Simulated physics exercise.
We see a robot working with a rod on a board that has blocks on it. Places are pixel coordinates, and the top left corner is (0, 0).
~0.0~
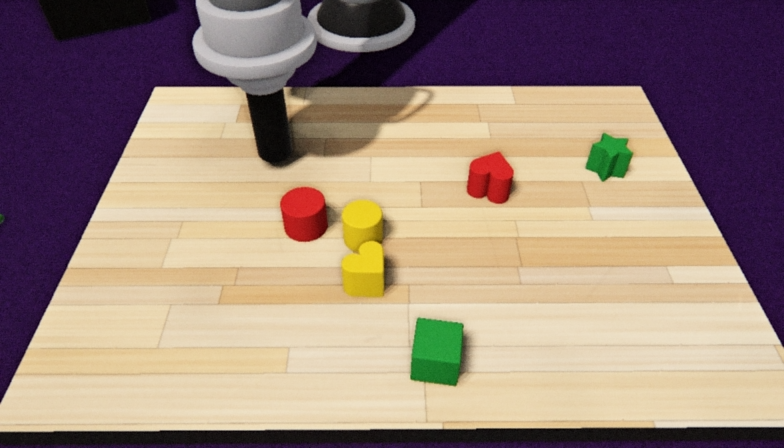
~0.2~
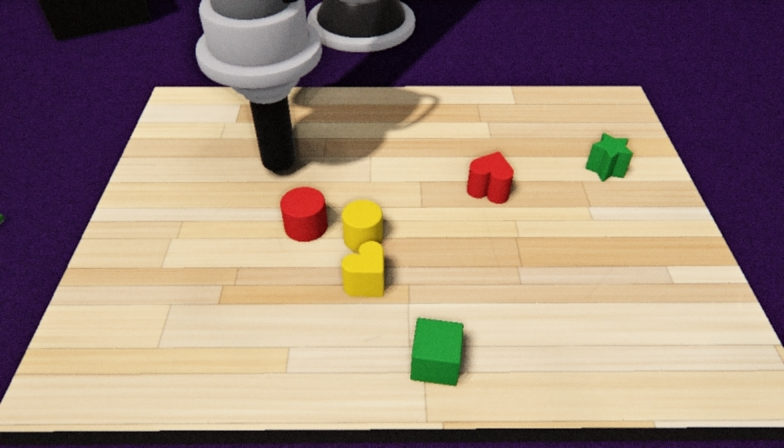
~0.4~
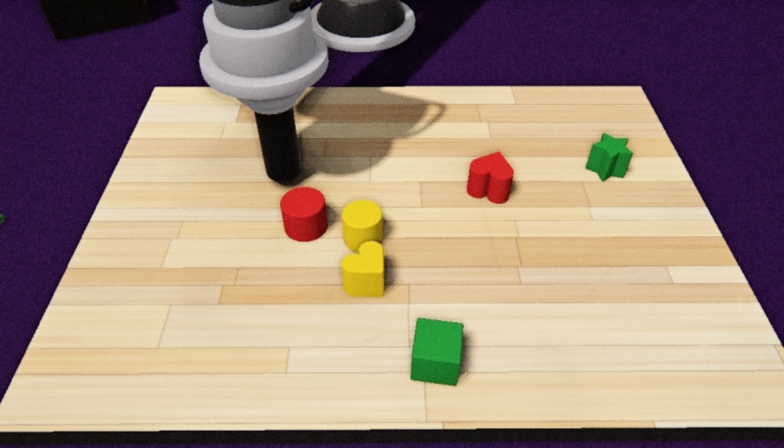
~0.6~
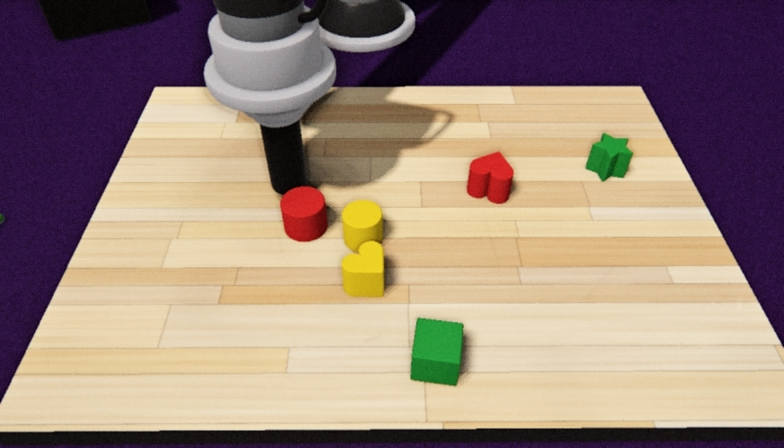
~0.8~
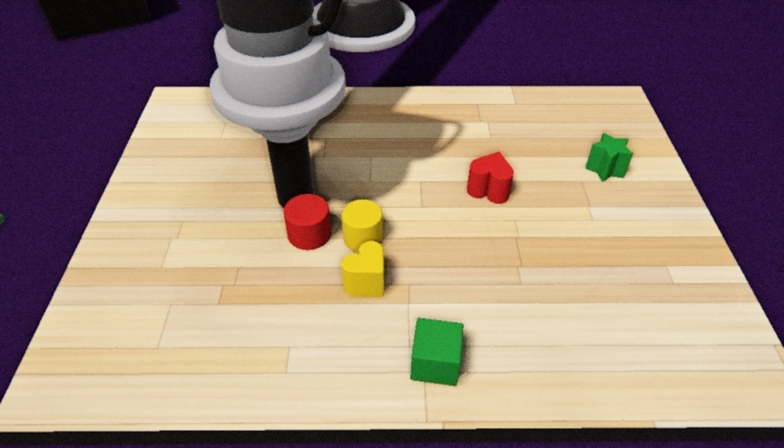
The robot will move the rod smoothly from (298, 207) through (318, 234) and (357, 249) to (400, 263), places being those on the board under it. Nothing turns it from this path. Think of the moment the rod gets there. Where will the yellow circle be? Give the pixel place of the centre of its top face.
When the path ends, it will be at (427, 214).
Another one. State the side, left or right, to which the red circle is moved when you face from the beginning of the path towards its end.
Facing from start to end, it will go to the right.
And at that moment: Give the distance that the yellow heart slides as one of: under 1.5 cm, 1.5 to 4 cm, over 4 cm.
The shift is below 1.5 cm.
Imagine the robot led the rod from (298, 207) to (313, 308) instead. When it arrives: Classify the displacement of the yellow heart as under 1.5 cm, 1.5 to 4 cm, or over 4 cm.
The displacement of the yellow heart is 1.5-4 cm.
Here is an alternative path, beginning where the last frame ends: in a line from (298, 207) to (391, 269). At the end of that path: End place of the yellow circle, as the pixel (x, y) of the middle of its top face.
At roughly (431, 233).
The first path, step by step. One third of the way, rod at (317, 226); red circle at (322, 239).
Two thirds of the way, rod at (357, 241); red circle at (330, 253); yellow circle at (396, 215); yellow heart at (369, 262), turned 25° anticlockwise.
At the end, rod at (400, 255); red circle at (330, 253); yellow circle at (427, 214); yellow heart at (371, 266).
